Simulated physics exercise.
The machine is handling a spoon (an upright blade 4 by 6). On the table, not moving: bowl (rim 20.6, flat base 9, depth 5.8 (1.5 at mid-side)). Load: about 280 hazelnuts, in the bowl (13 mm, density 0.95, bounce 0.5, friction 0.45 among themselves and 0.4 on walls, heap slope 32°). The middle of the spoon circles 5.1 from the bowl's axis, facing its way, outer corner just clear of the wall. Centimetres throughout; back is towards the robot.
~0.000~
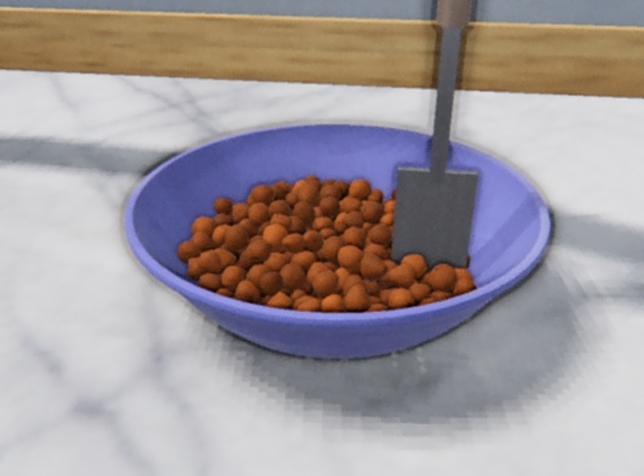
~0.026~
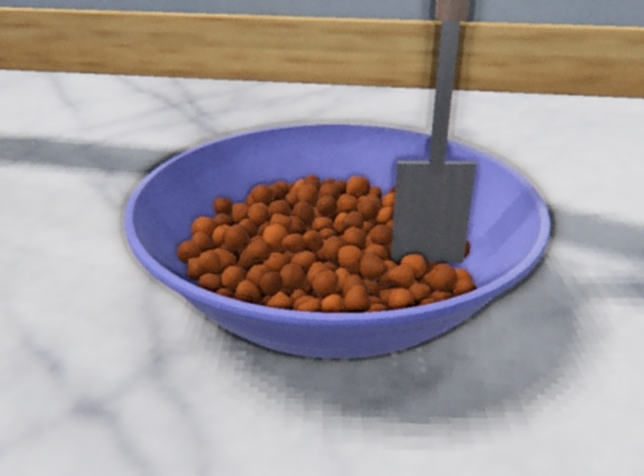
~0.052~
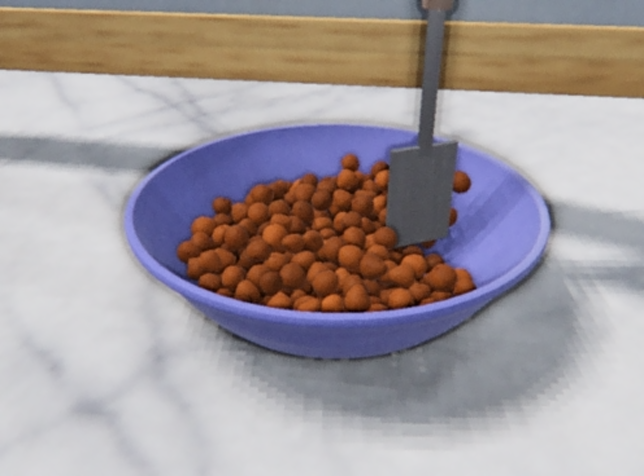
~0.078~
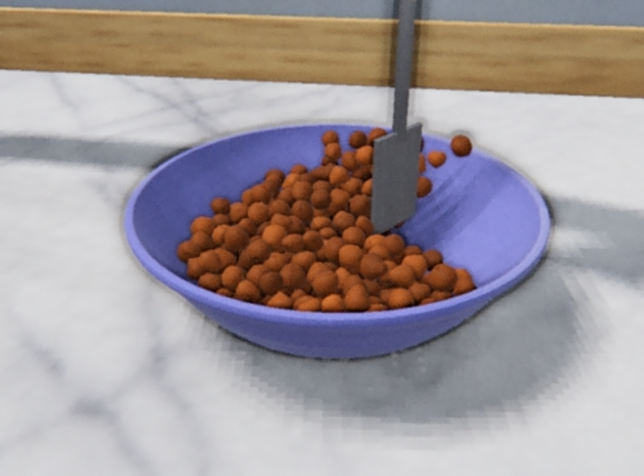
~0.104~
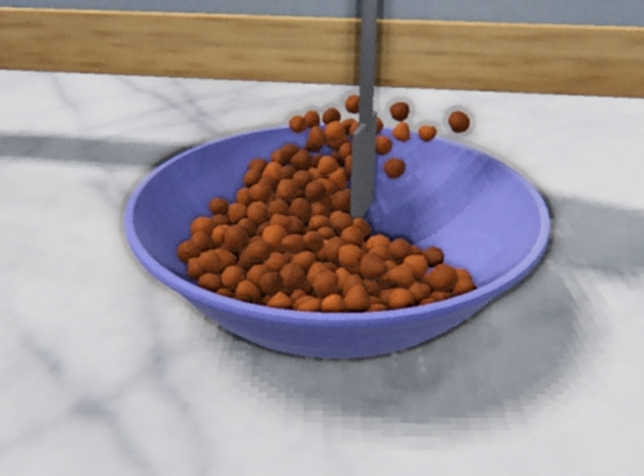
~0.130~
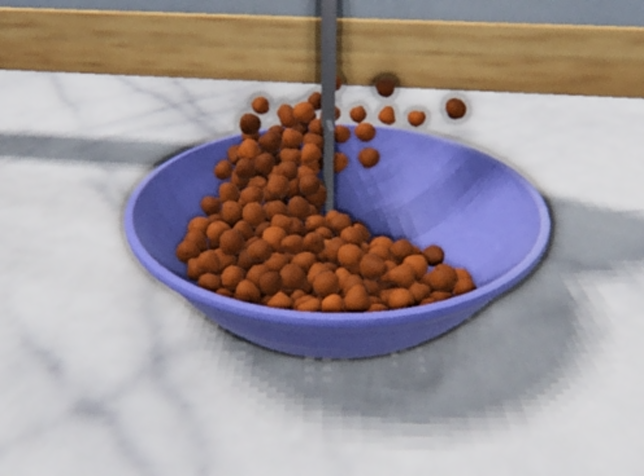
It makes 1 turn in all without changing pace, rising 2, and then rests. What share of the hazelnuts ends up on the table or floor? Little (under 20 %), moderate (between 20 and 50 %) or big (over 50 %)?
Answer: Moderate; between 20 and 50 % of the hazelnuts finish on the table or floor.
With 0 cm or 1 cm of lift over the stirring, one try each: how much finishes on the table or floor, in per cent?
About 40 and 40 per cent.
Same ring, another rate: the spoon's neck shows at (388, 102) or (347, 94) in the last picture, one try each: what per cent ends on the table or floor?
Some 10 and 25 per cent.
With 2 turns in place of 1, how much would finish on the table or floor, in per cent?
It would be near 40 per cent.
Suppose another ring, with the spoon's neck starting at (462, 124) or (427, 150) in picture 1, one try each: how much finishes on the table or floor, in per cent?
Some 15 and 25 per cent.
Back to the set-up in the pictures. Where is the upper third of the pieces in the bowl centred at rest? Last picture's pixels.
At about (357, 263).
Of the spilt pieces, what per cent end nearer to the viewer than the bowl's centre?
Roughly 70 per cent.
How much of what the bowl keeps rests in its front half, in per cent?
About 50 per cent.
After 0.23 s, 198° round, highest piece 11 above the table; 249 in the bowl, 5 on the table or floor, 31 in flight or on the tool.
After 0.33 s, 294° round, highest piece 9 above the table; 216 in the bowl, 34 on the table or floor, 35 in flight or on the tool.
After 0.58 s, 0° round, highest piece 7 above the table; 203 in the bowl, 81 on the table or floor, 1 in flight or on the tool.
After 1.28 s, 0° round, highest piece 4 above the table; 203 in the bowl, 82 on the table or floor.
At rest, 203 in the bowl, 82 on the table or floor. That is 29 % on the table or floor.
